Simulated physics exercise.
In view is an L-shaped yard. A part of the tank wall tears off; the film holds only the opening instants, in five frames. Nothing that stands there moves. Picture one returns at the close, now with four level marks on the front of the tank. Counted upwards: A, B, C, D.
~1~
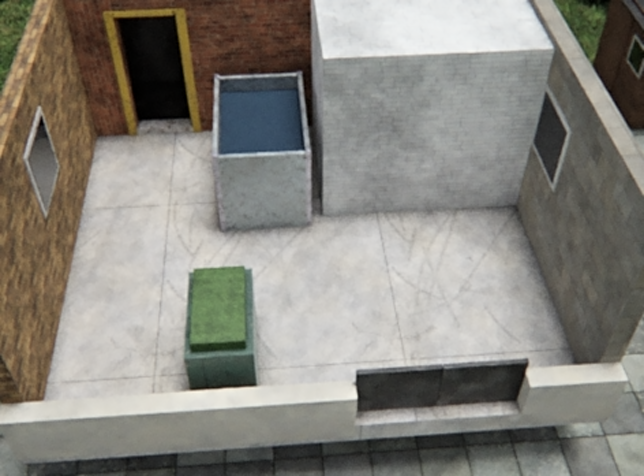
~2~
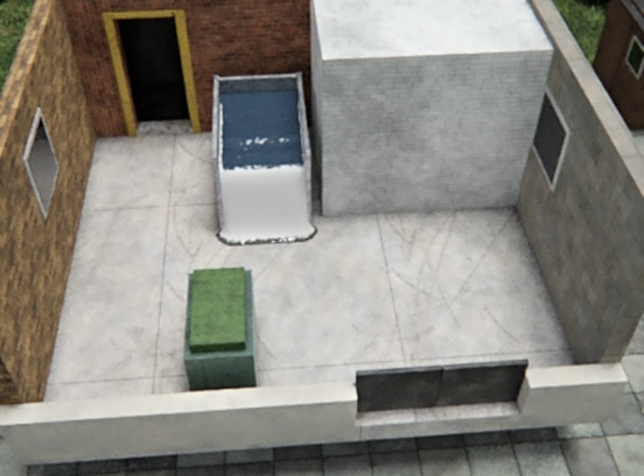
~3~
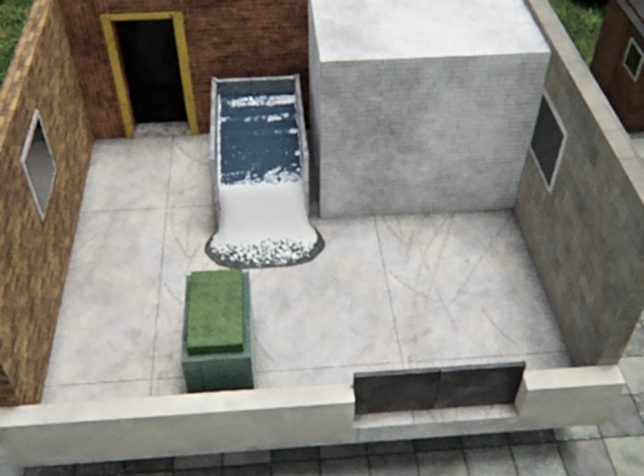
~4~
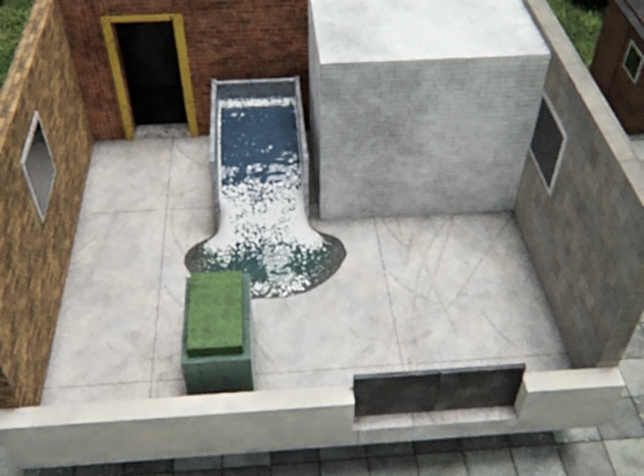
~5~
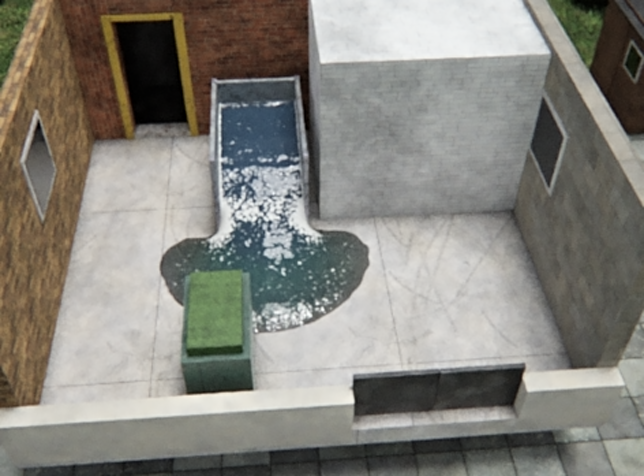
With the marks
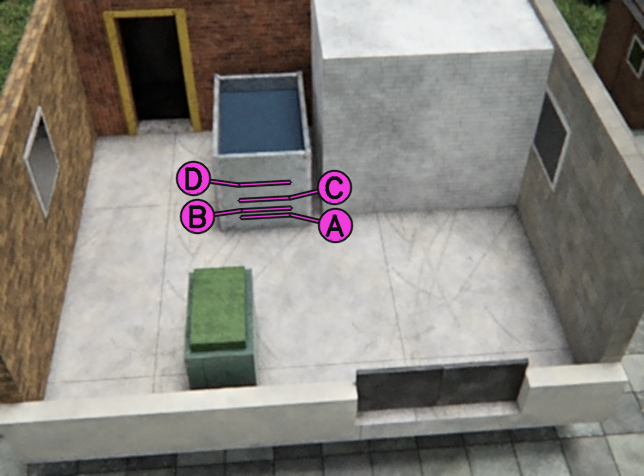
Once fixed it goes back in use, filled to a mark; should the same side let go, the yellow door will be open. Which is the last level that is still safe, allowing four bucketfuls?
Level D just does it.
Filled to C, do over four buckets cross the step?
No.
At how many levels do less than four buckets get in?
All of the four.
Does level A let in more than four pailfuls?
No.
On the marked copy, A at (266, 216); B at (265, 209); C at (265, 199); D at (264, 183); from the bottom up A, B, C, D.
Choosing A, nothing gets over.
Choosing B, nothing gets over.
Choosing C, nothing gets over.
Choosing D, a splash gets over, under a bucket.
